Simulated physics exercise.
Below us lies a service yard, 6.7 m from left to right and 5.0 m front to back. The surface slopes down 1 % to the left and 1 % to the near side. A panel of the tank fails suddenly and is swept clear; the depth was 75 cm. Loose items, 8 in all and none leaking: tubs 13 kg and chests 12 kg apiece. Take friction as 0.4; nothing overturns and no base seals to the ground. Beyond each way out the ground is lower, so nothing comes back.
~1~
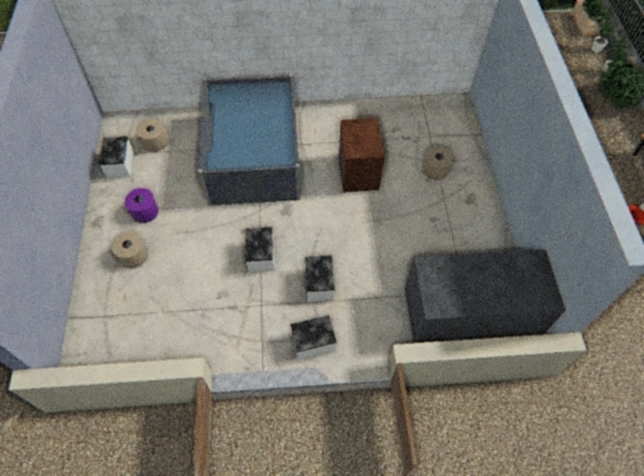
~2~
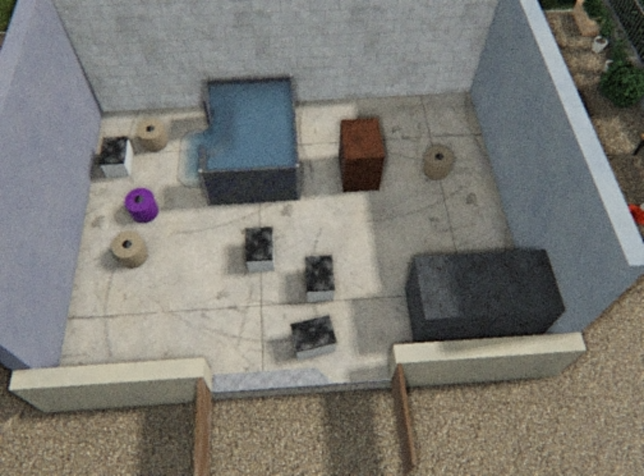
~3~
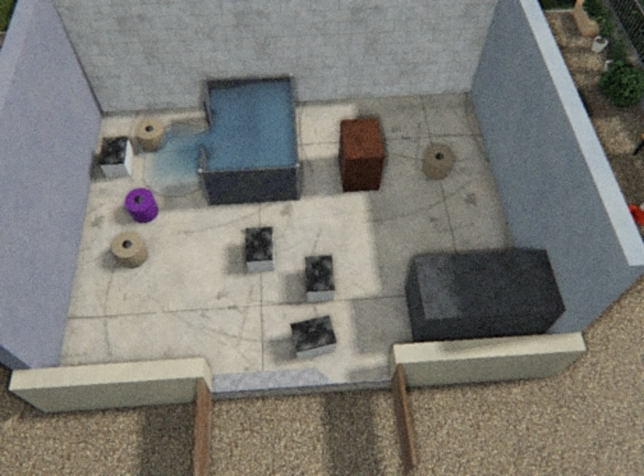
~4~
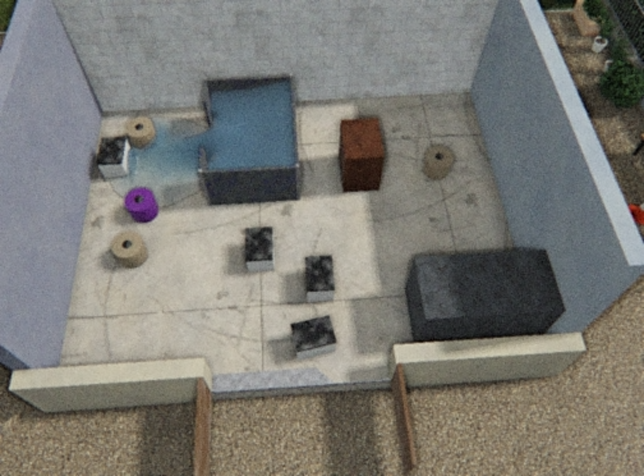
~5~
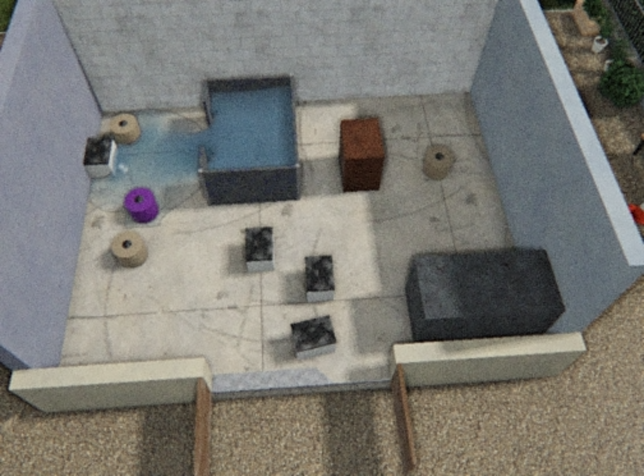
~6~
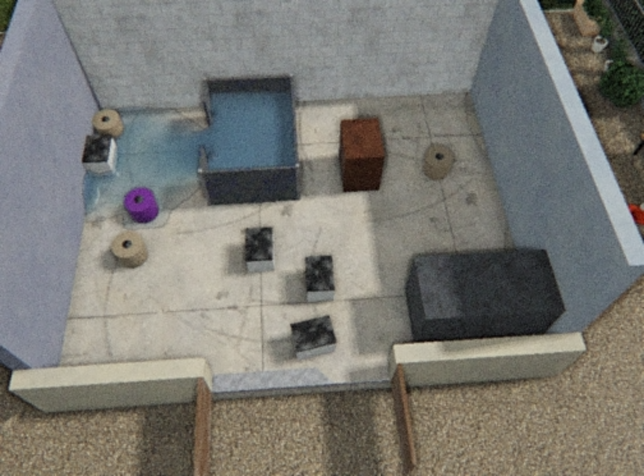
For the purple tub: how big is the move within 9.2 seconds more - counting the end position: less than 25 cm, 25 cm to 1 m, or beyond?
The purple tub ends far away.
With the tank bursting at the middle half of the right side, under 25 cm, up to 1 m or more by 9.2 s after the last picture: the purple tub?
Then the purple tub stays put.
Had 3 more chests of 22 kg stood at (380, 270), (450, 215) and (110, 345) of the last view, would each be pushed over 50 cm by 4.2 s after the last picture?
In turn: Less, short of it, more.
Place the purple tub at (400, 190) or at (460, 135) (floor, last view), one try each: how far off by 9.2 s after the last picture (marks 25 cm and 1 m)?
In turn: It holds its place; it barely shifts.
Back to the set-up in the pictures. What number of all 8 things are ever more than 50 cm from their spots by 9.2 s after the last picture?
7 of them.
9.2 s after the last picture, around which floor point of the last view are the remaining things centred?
At about (358, 249).
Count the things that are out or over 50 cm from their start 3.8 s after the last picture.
By then 4.
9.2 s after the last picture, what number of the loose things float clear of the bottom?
At that moment 1.
Then, 1.2 s after the last picture the purple tub is near (116, 246), 0.9 m from its start, aground; 0 of 8 are out; 2 afloat.
Then, 3.8 s after the last picture the purple tub is near (243, 344), 3.0 m from its start, afloat; 0 of 8 are out; 3 afloat.
Then, 6.2 s after the last picture the purple tub has gone out; 1 of 8 are out; 3 afloat.
Then, 9.2 s after the last picture the purple tub has gone out; 2 of 8 are out; 1 afloat.
